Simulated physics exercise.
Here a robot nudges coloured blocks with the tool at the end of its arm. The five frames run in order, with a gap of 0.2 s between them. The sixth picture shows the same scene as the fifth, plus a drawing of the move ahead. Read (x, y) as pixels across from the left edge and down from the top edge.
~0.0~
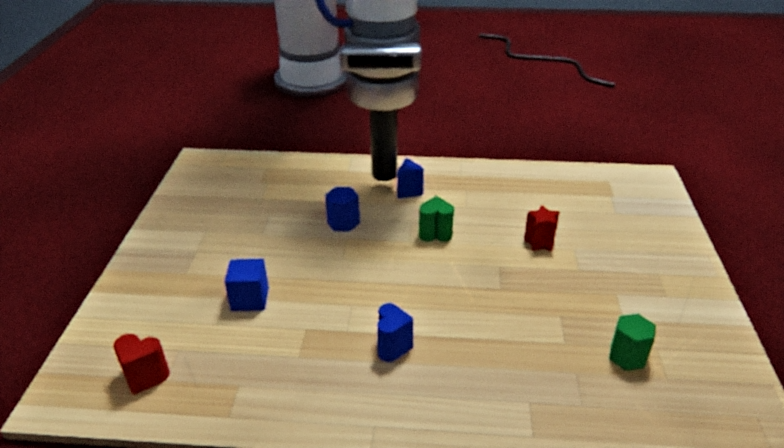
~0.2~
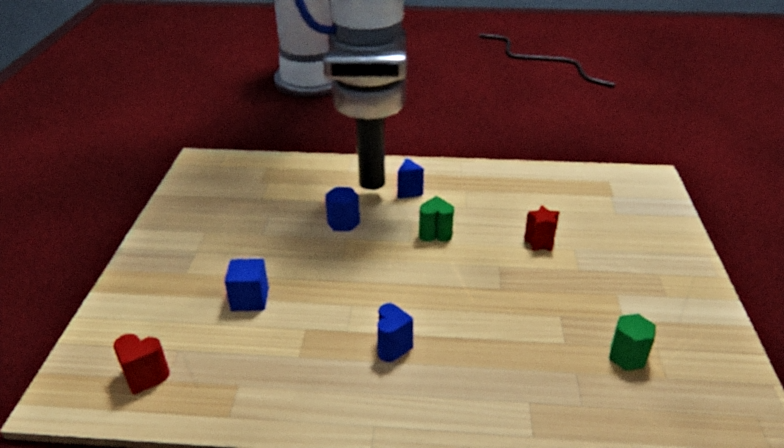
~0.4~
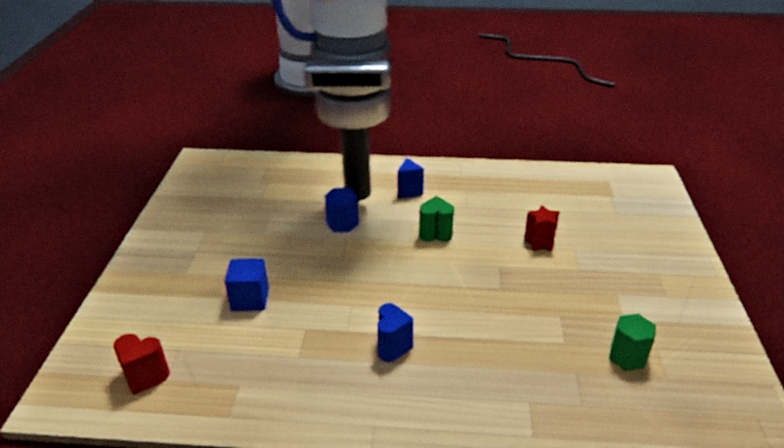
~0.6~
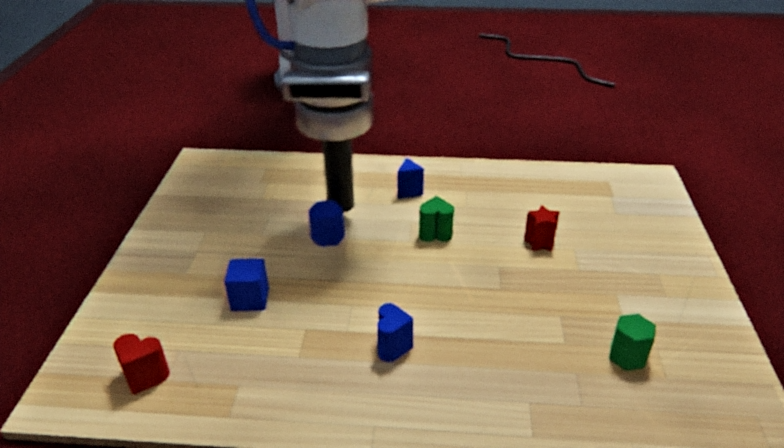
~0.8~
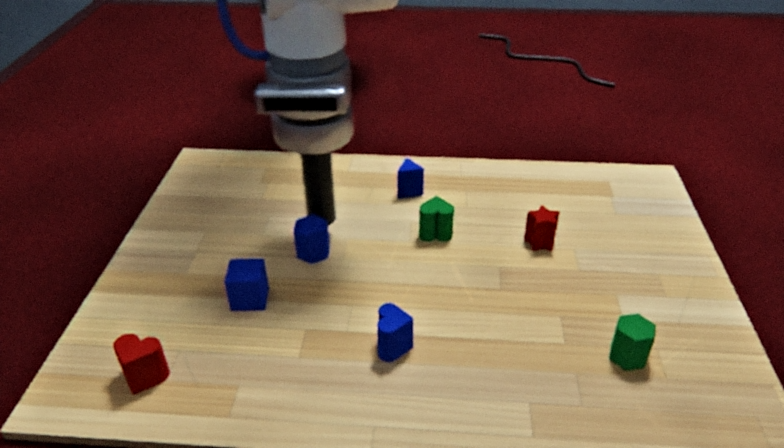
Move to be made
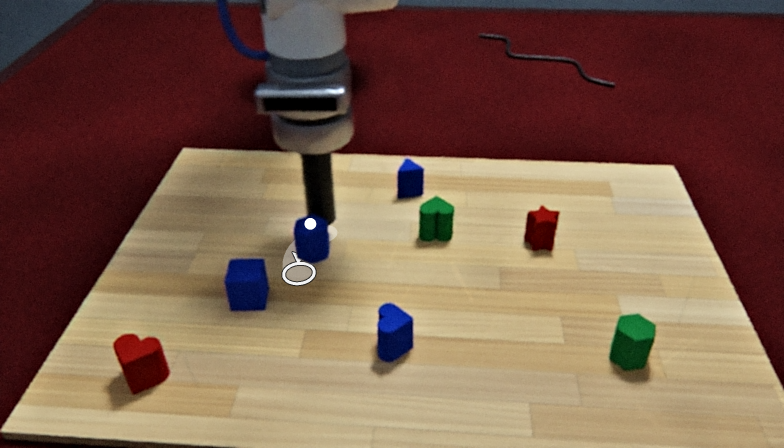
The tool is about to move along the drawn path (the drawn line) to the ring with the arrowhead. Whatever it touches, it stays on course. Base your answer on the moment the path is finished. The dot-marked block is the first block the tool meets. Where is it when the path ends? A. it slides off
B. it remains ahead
B - it remains ahead.
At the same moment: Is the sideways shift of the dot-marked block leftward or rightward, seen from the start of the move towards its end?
It's set to shift left.
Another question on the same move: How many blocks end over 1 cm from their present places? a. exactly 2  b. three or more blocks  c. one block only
My pick is c.
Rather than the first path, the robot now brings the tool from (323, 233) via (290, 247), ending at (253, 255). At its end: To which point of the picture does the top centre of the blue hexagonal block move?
Near (299, 235).
Drawn move, from (323, 233) via (307, 244) and (298, 258), ending at (299, 273); the dot is on the blue hexagonal block.
On the path given first. Halfway along, tool (299, 236); blue hexagonal block (300, 242), turned 45° anticlockwise.
At the end, tool (297, 259); blue square still; blue hexagonal block (300, 265), turned 55° anticlockwise.
